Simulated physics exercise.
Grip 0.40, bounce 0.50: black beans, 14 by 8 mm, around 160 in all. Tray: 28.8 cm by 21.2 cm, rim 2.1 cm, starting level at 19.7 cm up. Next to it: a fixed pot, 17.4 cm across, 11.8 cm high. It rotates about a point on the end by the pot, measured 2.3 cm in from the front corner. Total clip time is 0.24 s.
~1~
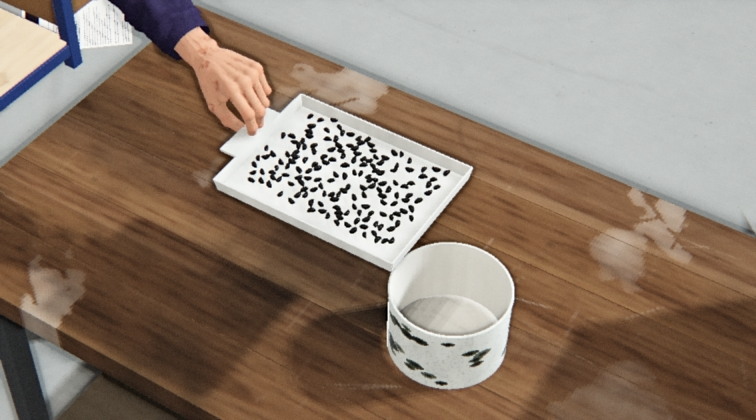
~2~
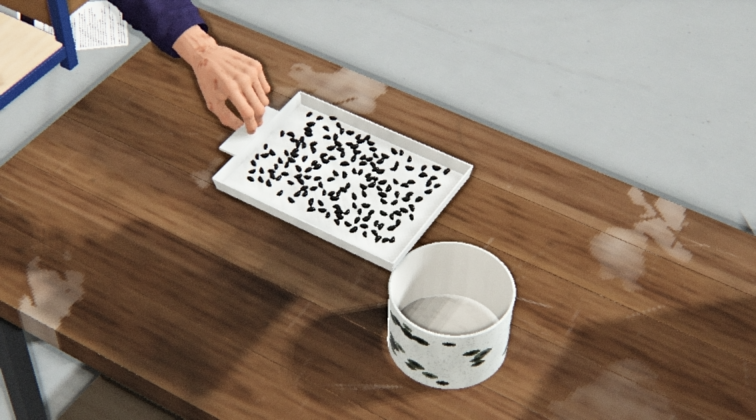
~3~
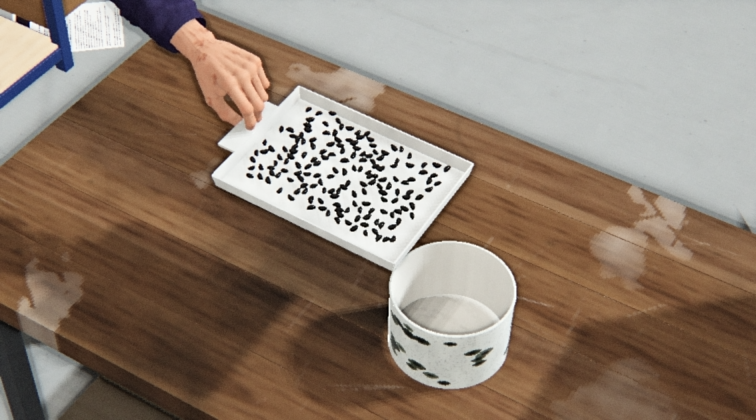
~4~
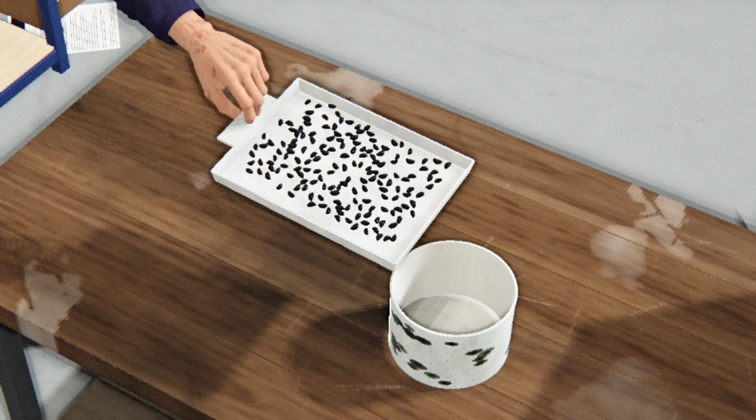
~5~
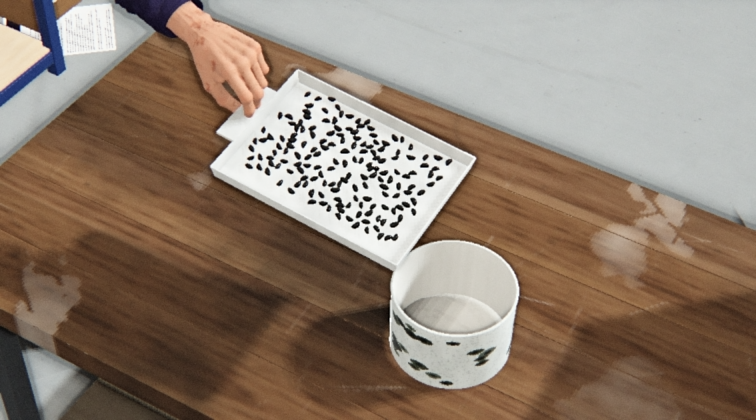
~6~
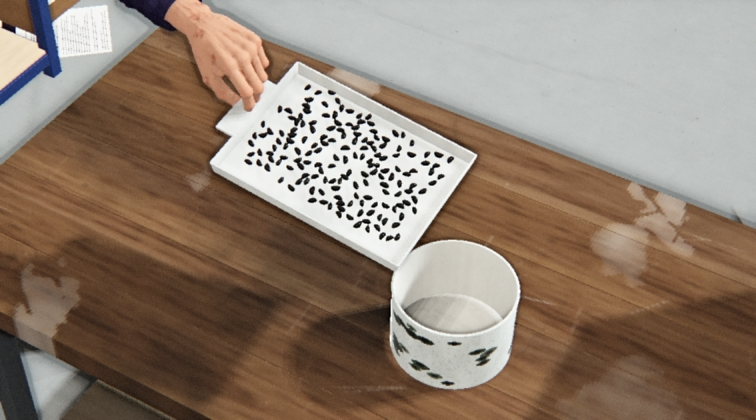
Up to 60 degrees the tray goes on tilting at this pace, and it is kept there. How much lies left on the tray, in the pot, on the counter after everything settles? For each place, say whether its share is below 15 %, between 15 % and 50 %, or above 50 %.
At the end, left on the tray: It's going to get the main portion of the load; pot: It's going to get a small sliver of the load; counter: It's going to get a solid slice of the load.
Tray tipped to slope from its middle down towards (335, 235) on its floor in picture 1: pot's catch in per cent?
About 0 per cent.
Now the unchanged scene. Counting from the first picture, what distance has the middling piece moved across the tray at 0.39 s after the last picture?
By then it sits near 6 cm from where it began.
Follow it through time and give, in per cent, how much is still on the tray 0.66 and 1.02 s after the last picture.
Around 100 first, about 85 after.
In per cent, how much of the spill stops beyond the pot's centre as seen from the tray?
I reckon around 60 per cent.
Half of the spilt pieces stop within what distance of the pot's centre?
I'd say around 24 centimetres.
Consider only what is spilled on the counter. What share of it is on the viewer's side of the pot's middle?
I'd put it at around 100 per cent.
Then, 0.39 s after the last picture, tilt 34 degrees; the tray holds 100 %, the pot 0 %.
Then, 0.66 s after the last picture, tilt 51 degrees; the tray holds 100 %, the pot 0 %.
Then, 1.02 s after the last picture, tilt 60 degrees; the tray holds 85 %, the pot 0 %.
In the end, tray 75 %, pot 5 %, counter 20 %.
